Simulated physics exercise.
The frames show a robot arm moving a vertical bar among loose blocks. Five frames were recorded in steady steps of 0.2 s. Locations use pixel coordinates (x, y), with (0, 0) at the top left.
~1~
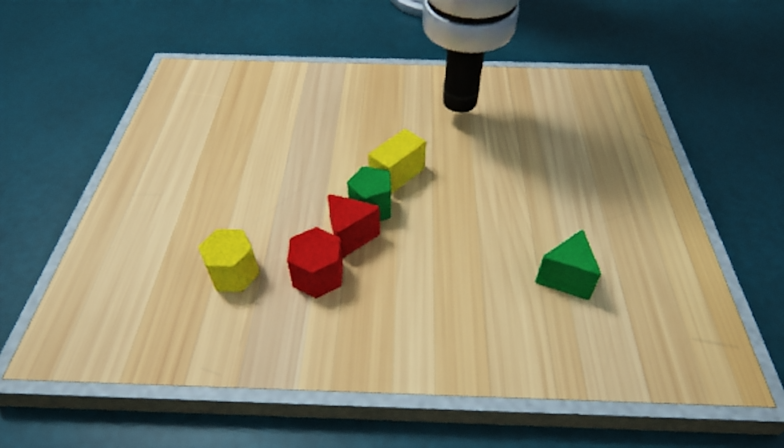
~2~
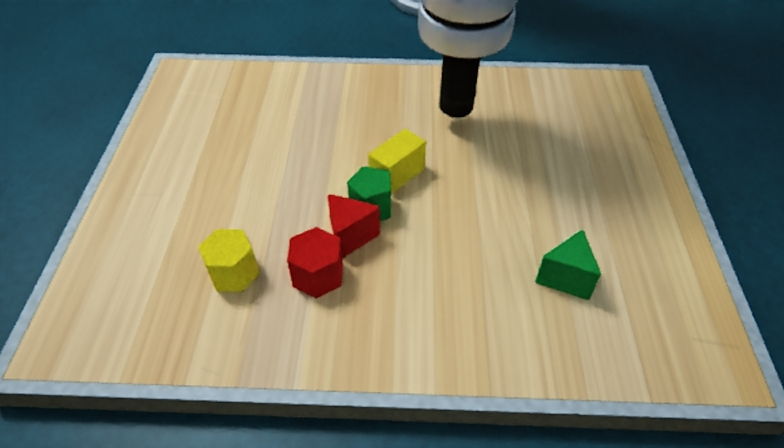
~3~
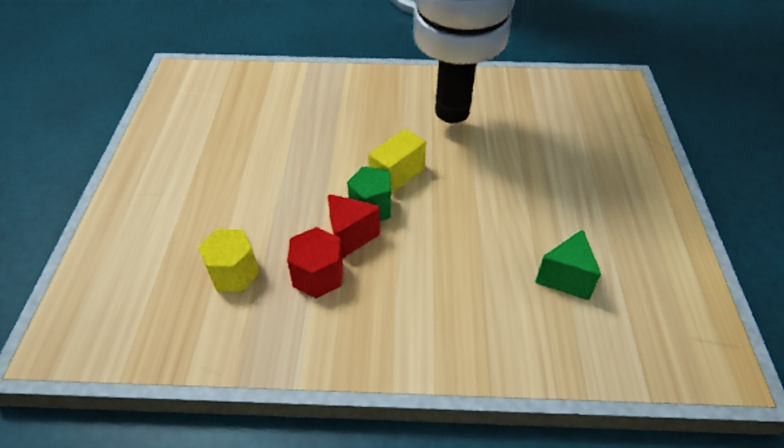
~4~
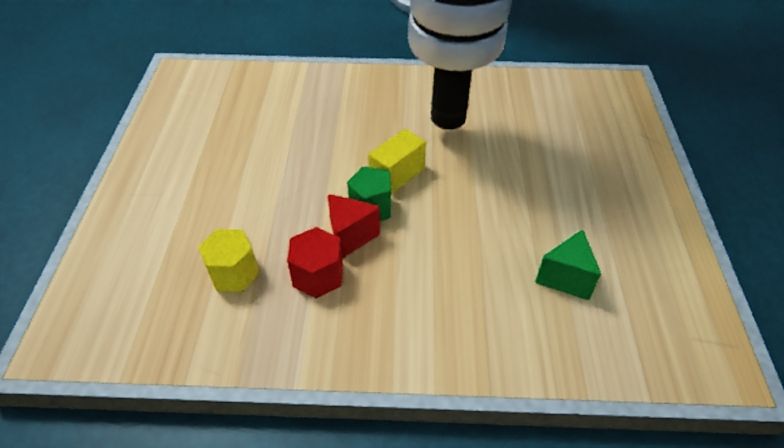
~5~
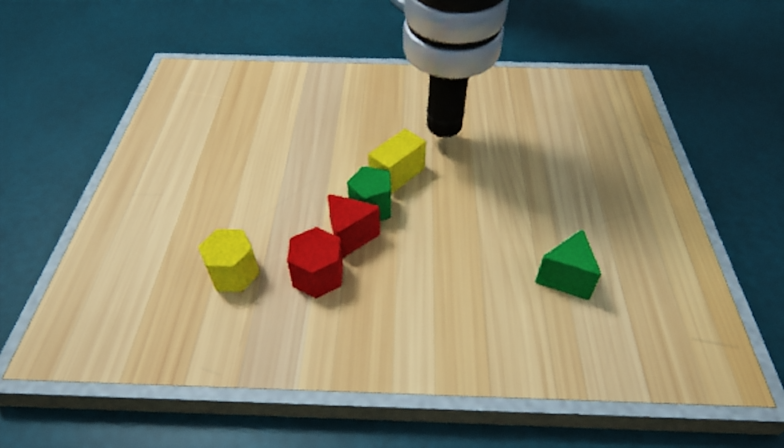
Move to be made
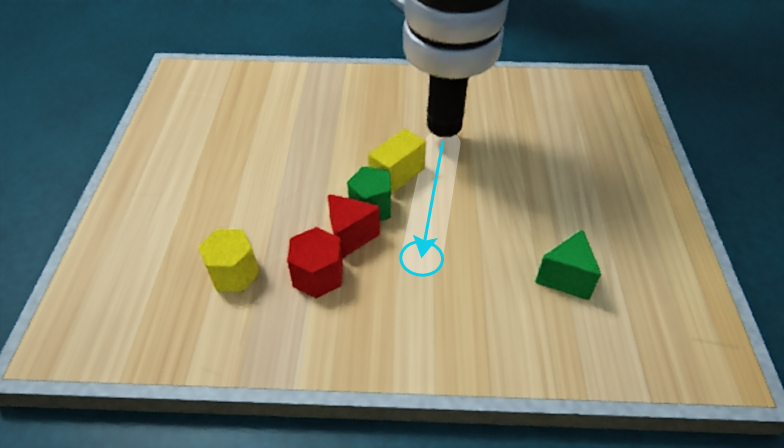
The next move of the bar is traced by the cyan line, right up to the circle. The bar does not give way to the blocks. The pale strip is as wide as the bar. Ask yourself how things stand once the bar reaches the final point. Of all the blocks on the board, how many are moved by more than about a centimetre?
Here I'd predict a lone block moving more than 1 cm.
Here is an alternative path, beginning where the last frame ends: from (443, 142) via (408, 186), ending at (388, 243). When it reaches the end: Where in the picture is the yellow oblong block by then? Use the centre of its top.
Its top centre is at about (354, 162).
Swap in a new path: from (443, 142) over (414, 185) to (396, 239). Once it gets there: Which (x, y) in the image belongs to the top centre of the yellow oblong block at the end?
Its top face will be centred at roughly (362, 160).
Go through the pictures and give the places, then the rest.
The first frame shows bar's lower end at (460, 103); green five-sided block at (371, 181); yellow oblong block at (398, 147).
The second frame shows bar at (456, 108); blocks still.
The third frame shows bar at (452, 113); blocks still.
The fourth frame shows bar at (448, 120); blocks still.
The fifth frame shows bar at (444, 127); green five-sided block at (371, 181); yellow oblong block at (398, 147).
Drawn move, straight from (443, 142) to (422, 258).
What follows on the original path. One third of the way, bar at (438, 161); yellow oblong block at (391, 152), turned 30° clockwise.
Two thirds of the way, bar at (431, 200); yellow oblong block at (388, 157), turned 50° clockwise.
At the end, bar at (423, 243); green five-sided block still; yellow oblong block at (388, 157), turned 50° clockwise.
